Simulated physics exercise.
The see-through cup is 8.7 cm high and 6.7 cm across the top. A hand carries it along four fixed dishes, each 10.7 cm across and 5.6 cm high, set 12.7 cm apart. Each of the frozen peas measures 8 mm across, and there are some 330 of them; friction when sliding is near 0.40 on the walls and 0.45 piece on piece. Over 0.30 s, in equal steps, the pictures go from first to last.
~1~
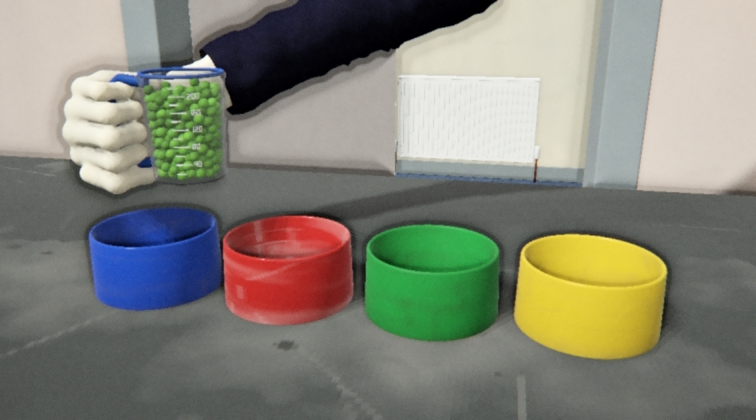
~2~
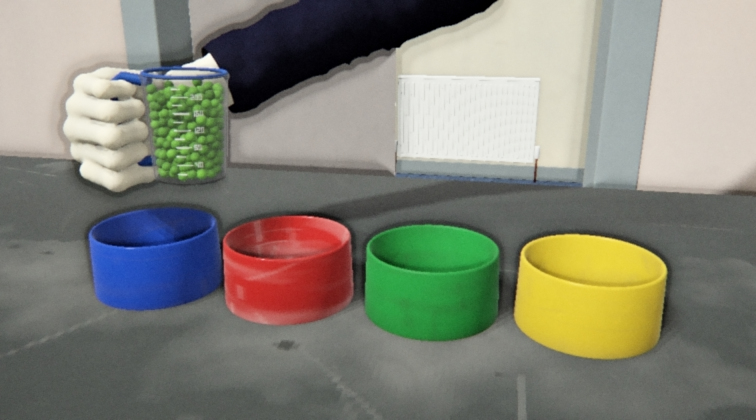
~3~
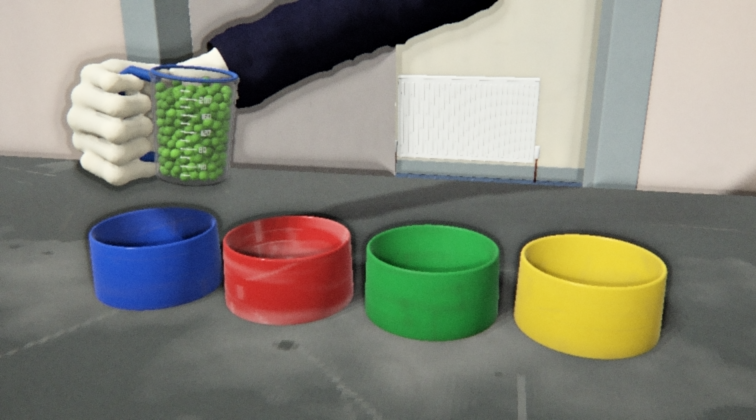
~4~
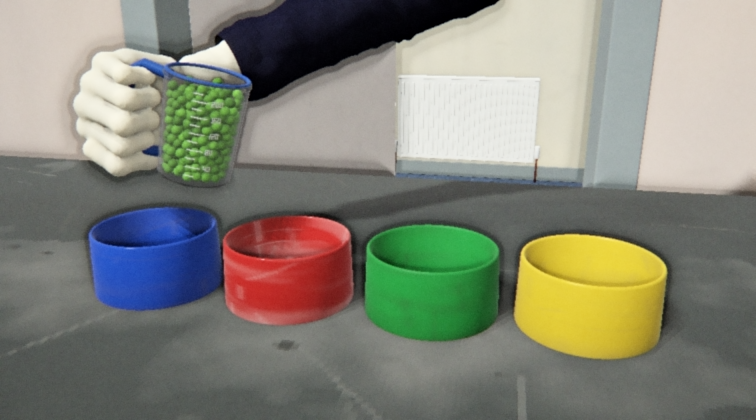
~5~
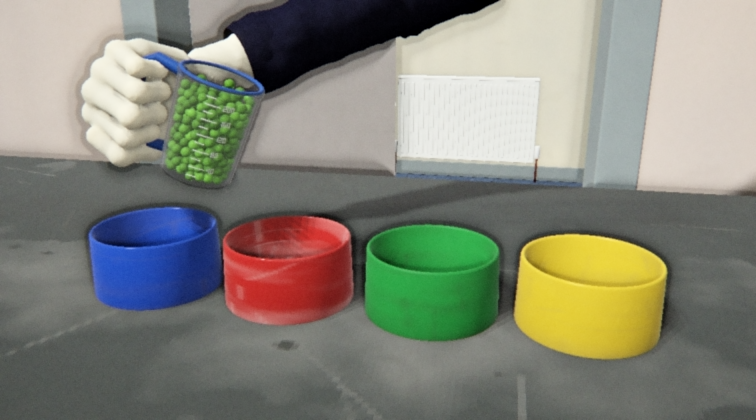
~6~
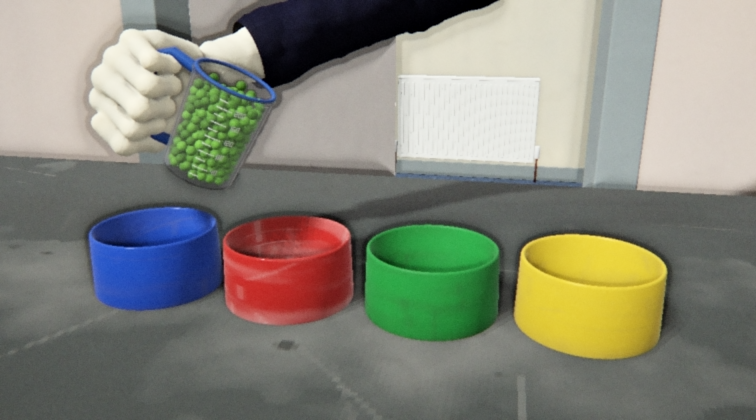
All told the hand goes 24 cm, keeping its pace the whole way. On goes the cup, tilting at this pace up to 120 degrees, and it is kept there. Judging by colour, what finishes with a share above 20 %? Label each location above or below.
Labels - red: Below, blue: Below, green: Above, yellow: Below, counter: Below.
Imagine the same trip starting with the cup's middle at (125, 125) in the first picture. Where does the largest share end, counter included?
The largest share ends at red.
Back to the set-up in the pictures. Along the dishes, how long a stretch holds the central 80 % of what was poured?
Close to 7 centimetres along the dishes.
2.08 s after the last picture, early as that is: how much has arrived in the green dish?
I'd say close to 95 per cent at that point.
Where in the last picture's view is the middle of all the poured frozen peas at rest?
After settling, the middle sits near (439, 291).
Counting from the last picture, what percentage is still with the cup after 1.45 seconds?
0 %.
Then, 0.87 s after the last picture, tilt 120 degrees; cup holds 40 %, green 50 %.
Then, 1.45 s after the last picture, tilt 120 degrees; cup holds 0 %, green 95 %.
Then, 2.08 s after the last picture, tilt 120 degrees; cup holds 0 %, green 95 %.
In the end, red 0 %, blue 0 %, green 95 %, yellow 0 %, counter 5 %.
